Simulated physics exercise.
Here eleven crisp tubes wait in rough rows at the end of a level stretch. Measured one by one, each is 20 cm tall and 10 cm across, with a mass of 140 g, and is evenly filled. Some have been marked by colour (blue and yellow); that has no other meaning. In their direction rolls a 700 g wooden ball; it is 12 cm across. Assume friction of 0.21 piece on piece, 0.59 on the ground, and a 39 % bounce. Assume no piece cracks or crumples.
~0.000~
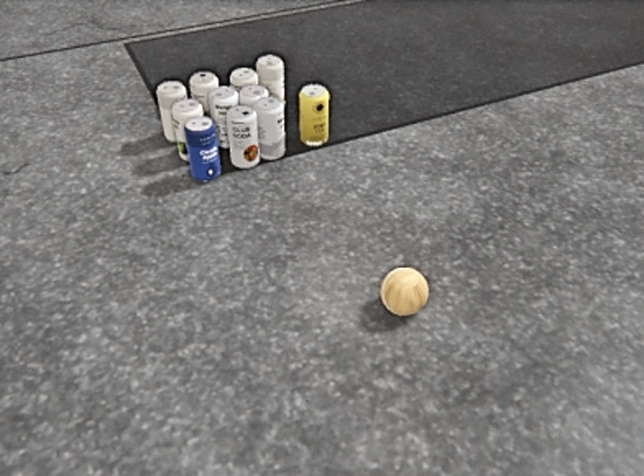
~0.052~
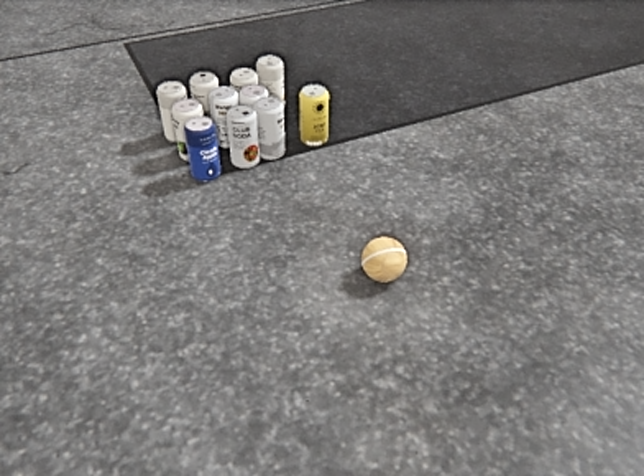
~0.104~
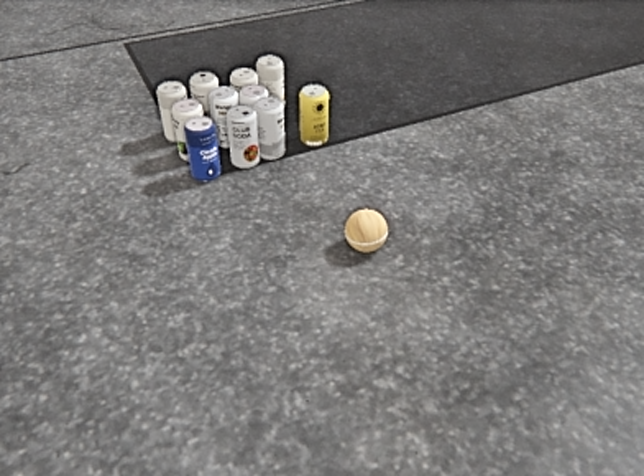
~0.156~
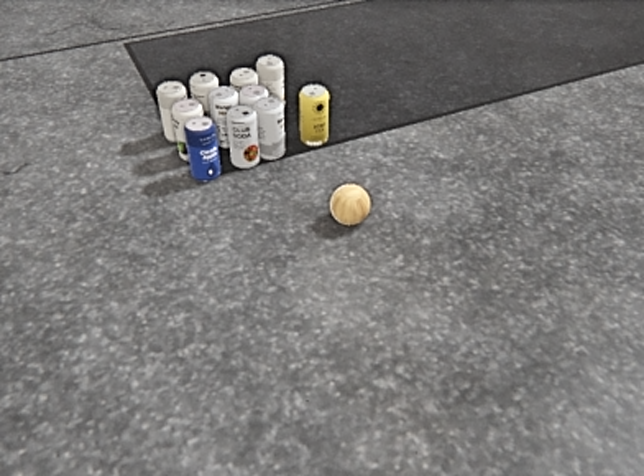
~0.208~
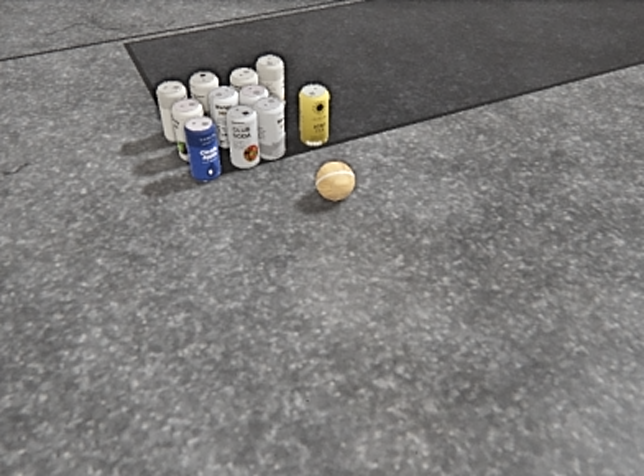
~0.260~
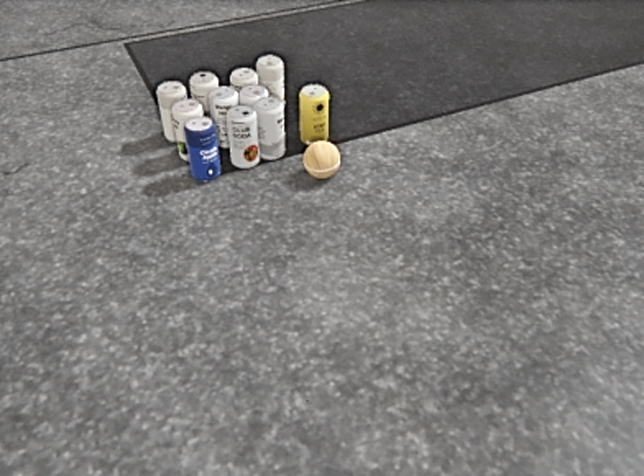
The clip opens on a speckled gray floor, with a pale wooden ball near the center and a cluster of upright cans, mostly white with one blue and one yellow, at upper left. The ball rolls away from the viewer and slightly left, nearing the yellow can, while every can stays still.
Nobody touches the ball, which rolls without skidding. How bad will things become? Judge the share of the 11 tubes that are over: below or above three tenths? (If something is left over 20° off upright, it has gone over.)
The share is below three tenths.
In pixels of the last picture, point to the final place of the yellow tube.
Roughly (303, 49).
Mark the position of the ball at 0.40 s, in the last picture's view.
Position: About (290, 118).
Around 0.40 s, ball still moving; 1 of the 11 tubes over; yellow tube tipped 49°.
Around 0.54 s, ball still moving; 2 of the 11 tubes over; yellow tube lying flat.
Around 0.76 s, ball still moving; 1 of the 11 tubes over; yellow tube lying flat.
Around 1.16 s, ball still moving; 2 of the 11 tubes over; yellow tube lying flat.
Finally (1.4 s), ball rolling away; 2 of the 11 tubes over; yellow tube lying flat; blue tube unmoved. That is 18 per cent. Seen by the last camera, middles, yellow tube near (303, 49), blue tube near (203, 150).
